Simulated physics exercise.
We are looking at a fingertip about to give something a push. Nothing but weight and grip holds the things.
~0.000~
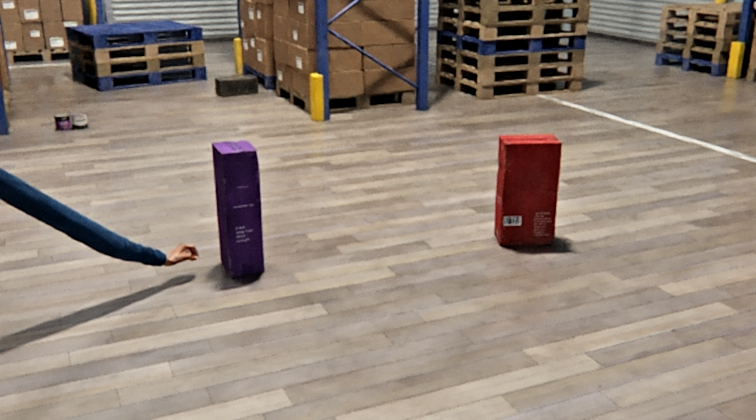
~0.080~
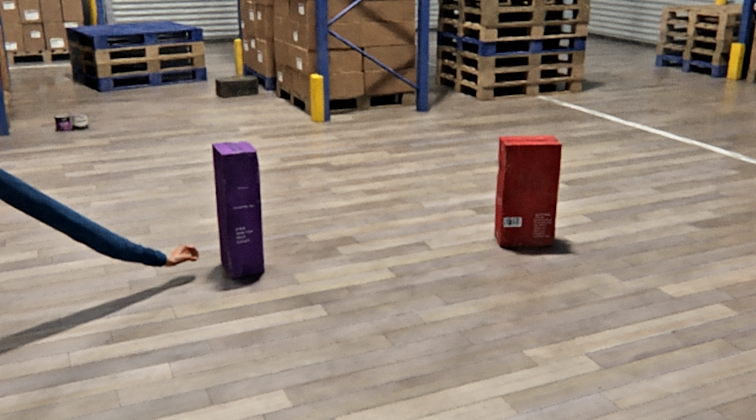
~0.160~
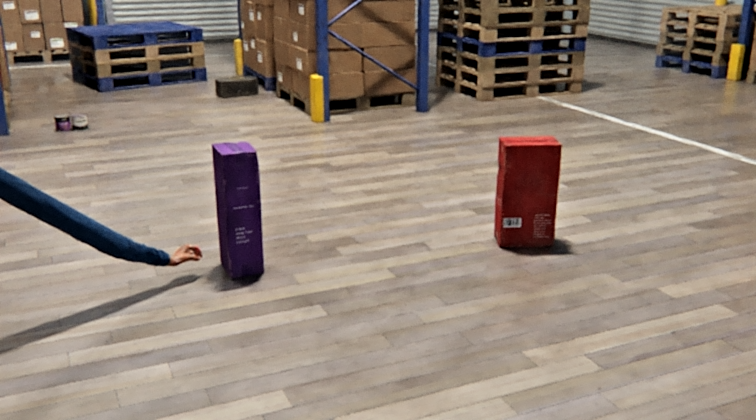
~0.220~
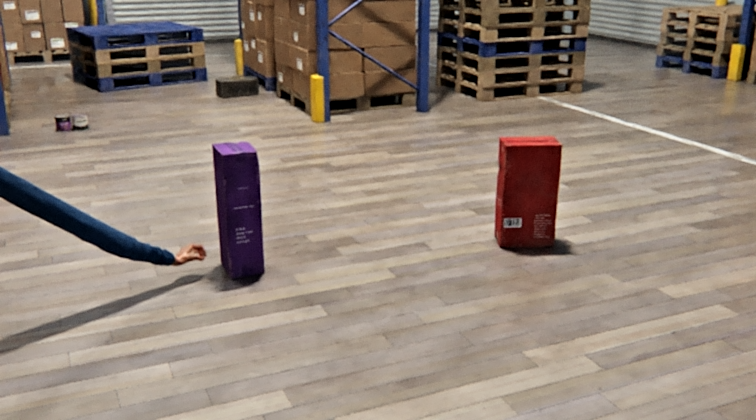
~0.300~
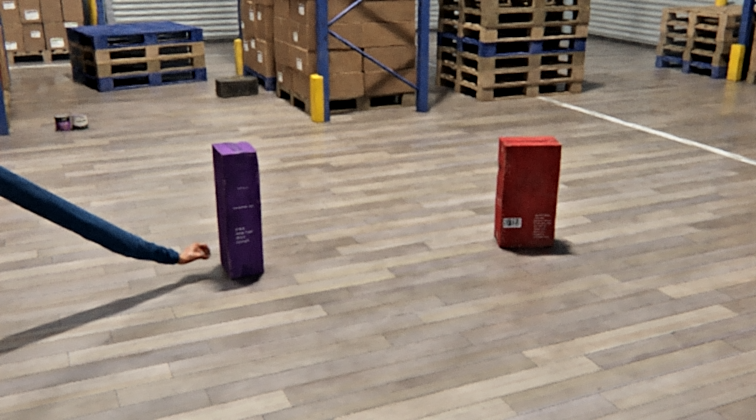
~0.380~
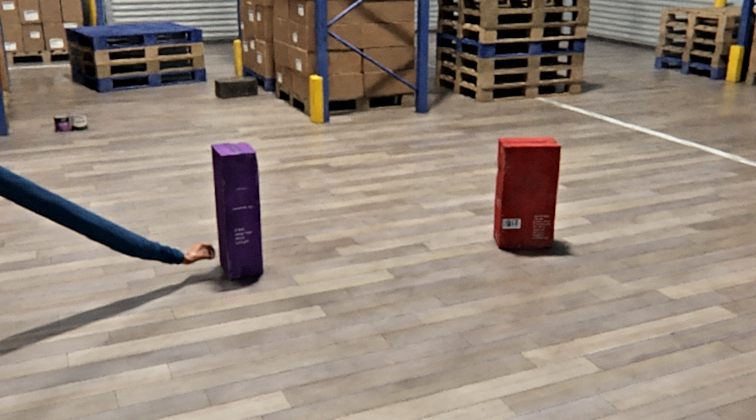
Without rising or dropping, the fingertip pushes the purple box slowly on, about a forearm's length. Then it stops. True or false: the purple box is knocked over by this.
False.
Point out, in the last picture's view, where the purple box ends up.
Roughly (306, 201).
By 0.68 s, purple box moved a little near (250, 208).
By 0.98 s, purple box moved about its own width near (268, 206).
By 1.28 s, purple box moved about its own width near (286, 204).
By 1.58 s, purple box moved well along near (304, 201).
When it is over (2.4 s), moved from the start, purple box. End places, in pixels of the last picture, purple box near (306, 201).
